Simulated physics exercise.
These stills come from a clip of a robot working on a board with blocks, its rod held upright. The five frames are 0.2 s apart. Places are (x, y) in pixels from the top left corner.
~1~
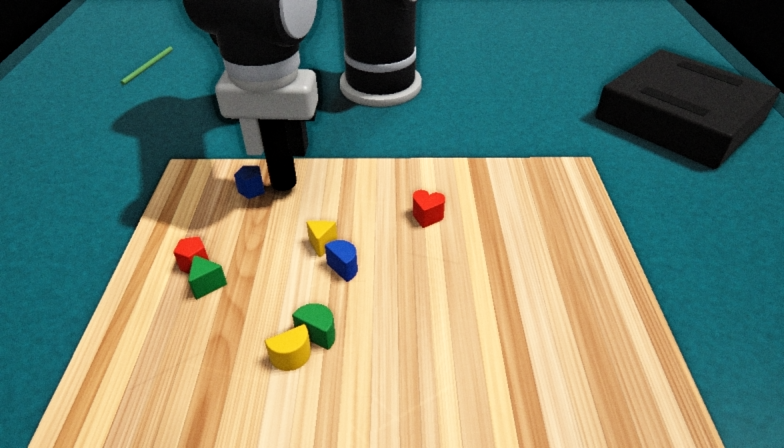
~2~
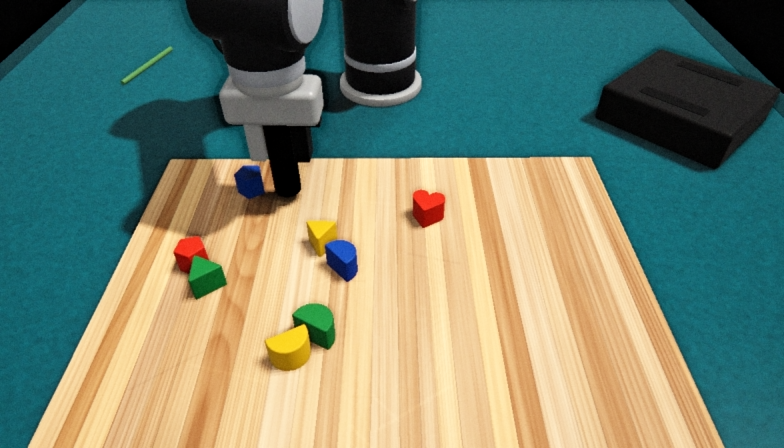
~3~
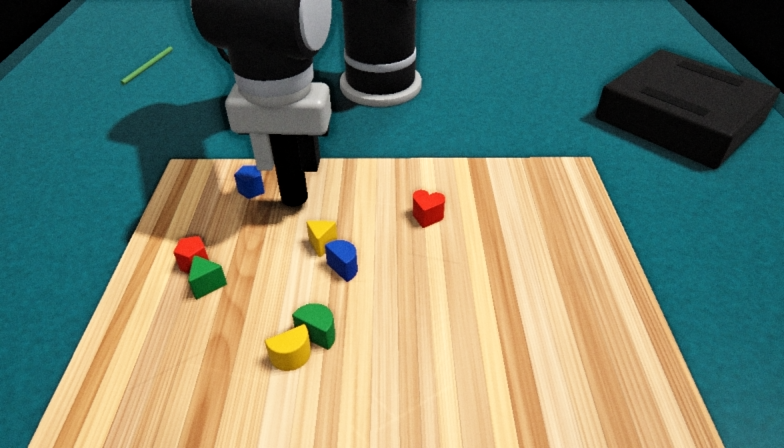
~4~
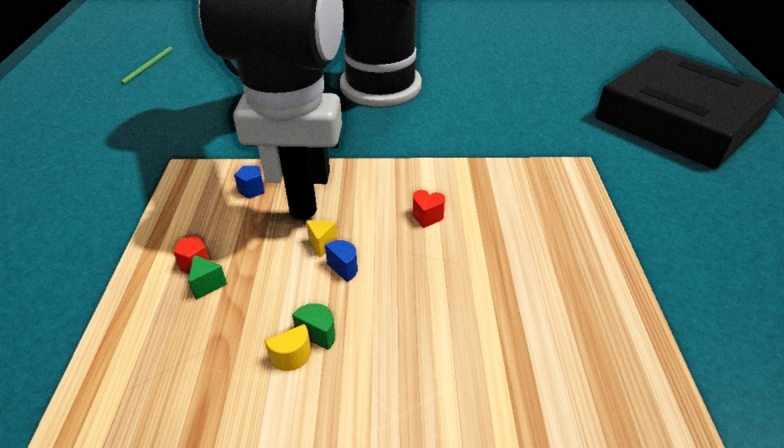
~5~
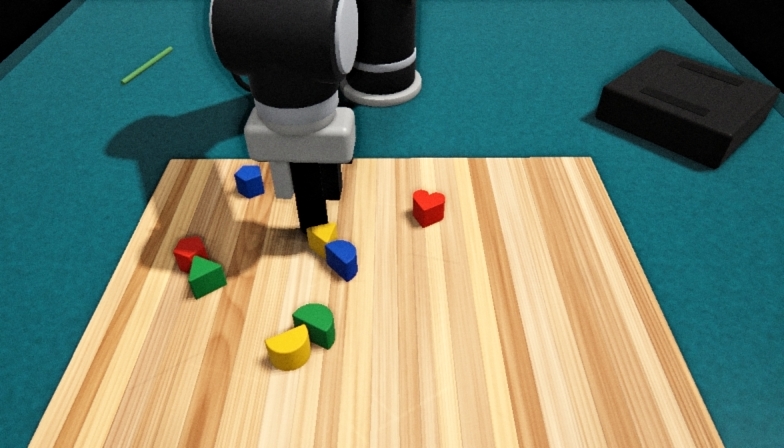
A robot arm moves its black rod forward and right across the board to the yellow triangle.
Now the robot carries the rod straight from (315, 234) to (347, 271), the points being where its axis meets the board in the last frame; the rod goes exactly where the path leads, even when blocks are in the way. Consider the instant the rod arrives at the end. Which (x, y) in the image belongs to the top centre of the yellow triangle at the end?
I expect it at (329, 269).
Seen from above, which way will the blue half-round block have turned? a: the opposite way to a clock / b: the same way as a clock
The one that fits is a, the opposite way to a clock.
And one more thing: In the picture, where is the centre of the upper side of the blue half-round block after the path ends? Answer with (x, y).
It is going to be at (359, 272).
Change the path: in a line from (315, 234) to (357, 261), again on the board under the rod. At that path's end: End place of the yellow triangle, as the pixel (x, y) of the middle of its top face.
Near (329, 252).
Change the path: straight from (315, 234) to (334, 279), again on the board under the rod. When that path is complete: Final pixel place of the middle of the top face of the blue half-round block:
The centre of its top will be at (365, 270).
What follows on the original path. Halfway along, rod (330, 244); yellow triangle (329, 252), turned 25° clockwise; blue half-round block (350, 260), turned 60° anticlockwise.
At the end, rod (346, 263); green half-round block unmoved; yellow triangle (329, 269), turned 35° clockwise; blue half-round block (359, 272), turned 115° anticlockwise.
